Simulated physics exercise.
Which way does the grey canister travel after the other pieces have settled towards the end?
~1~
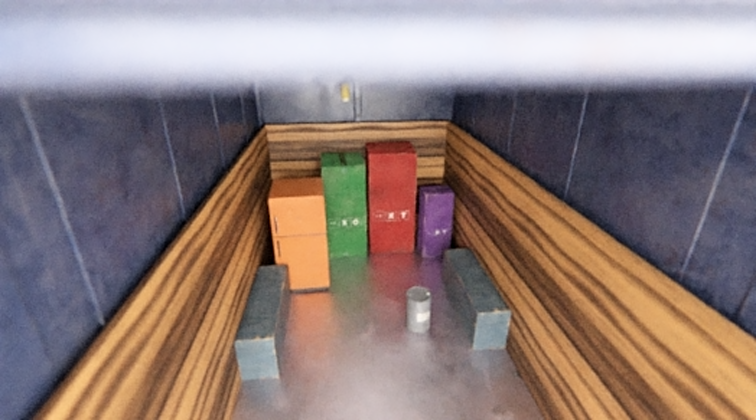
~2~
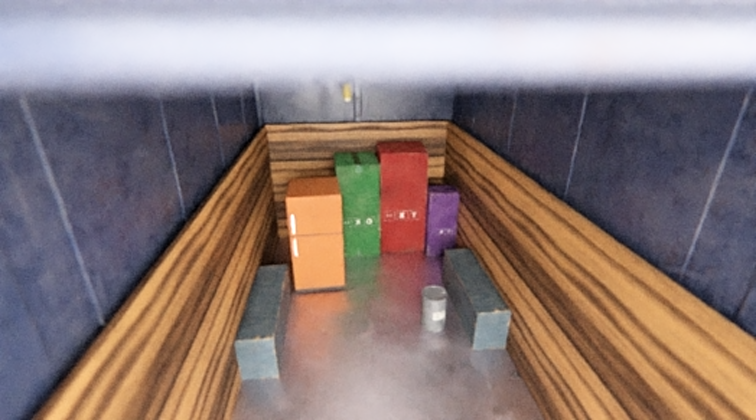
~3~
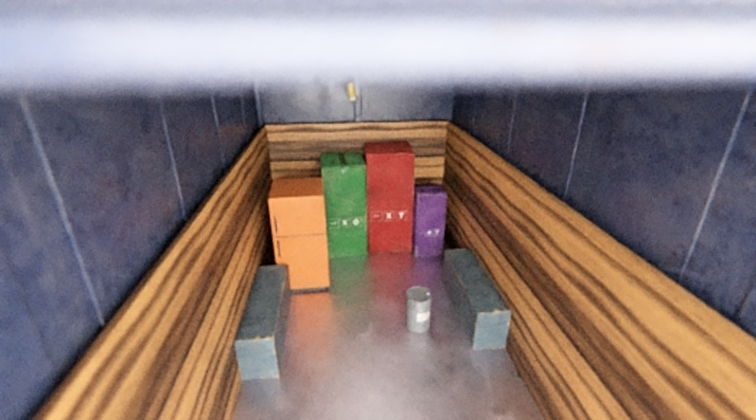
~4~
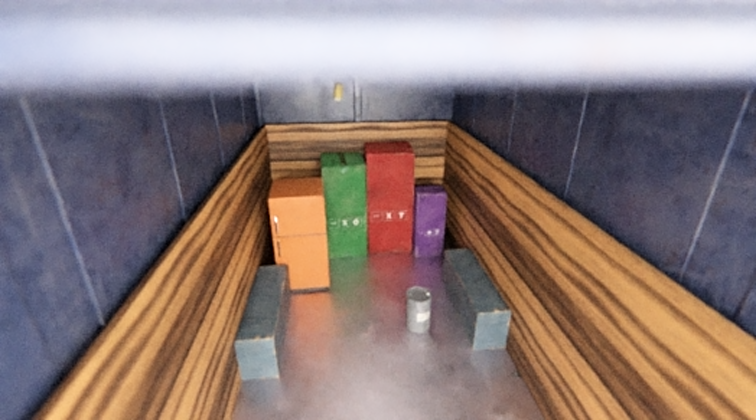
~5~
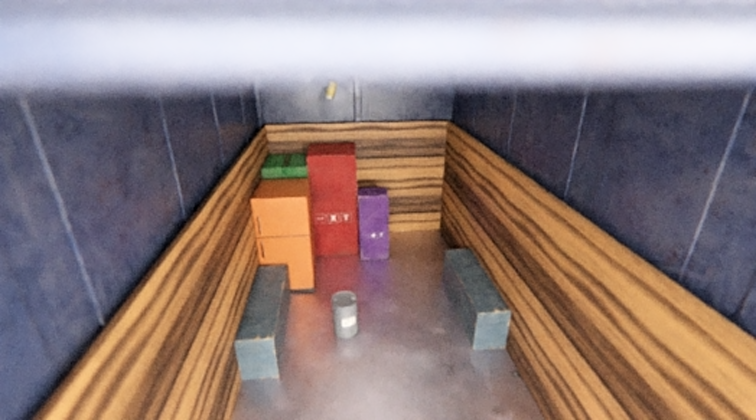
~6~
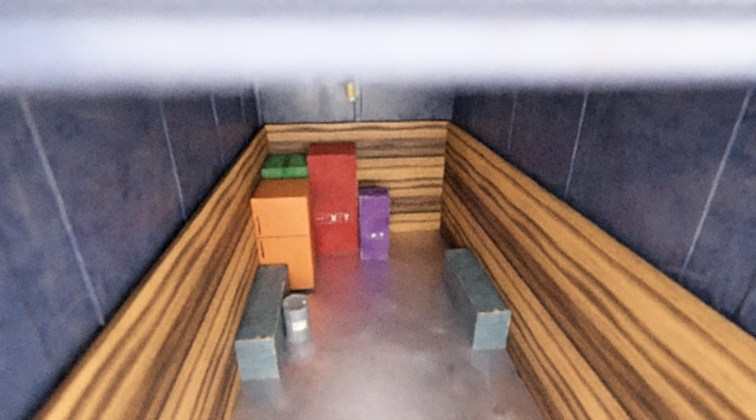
It keeps moving to the left, ending up beside the left wheel box.
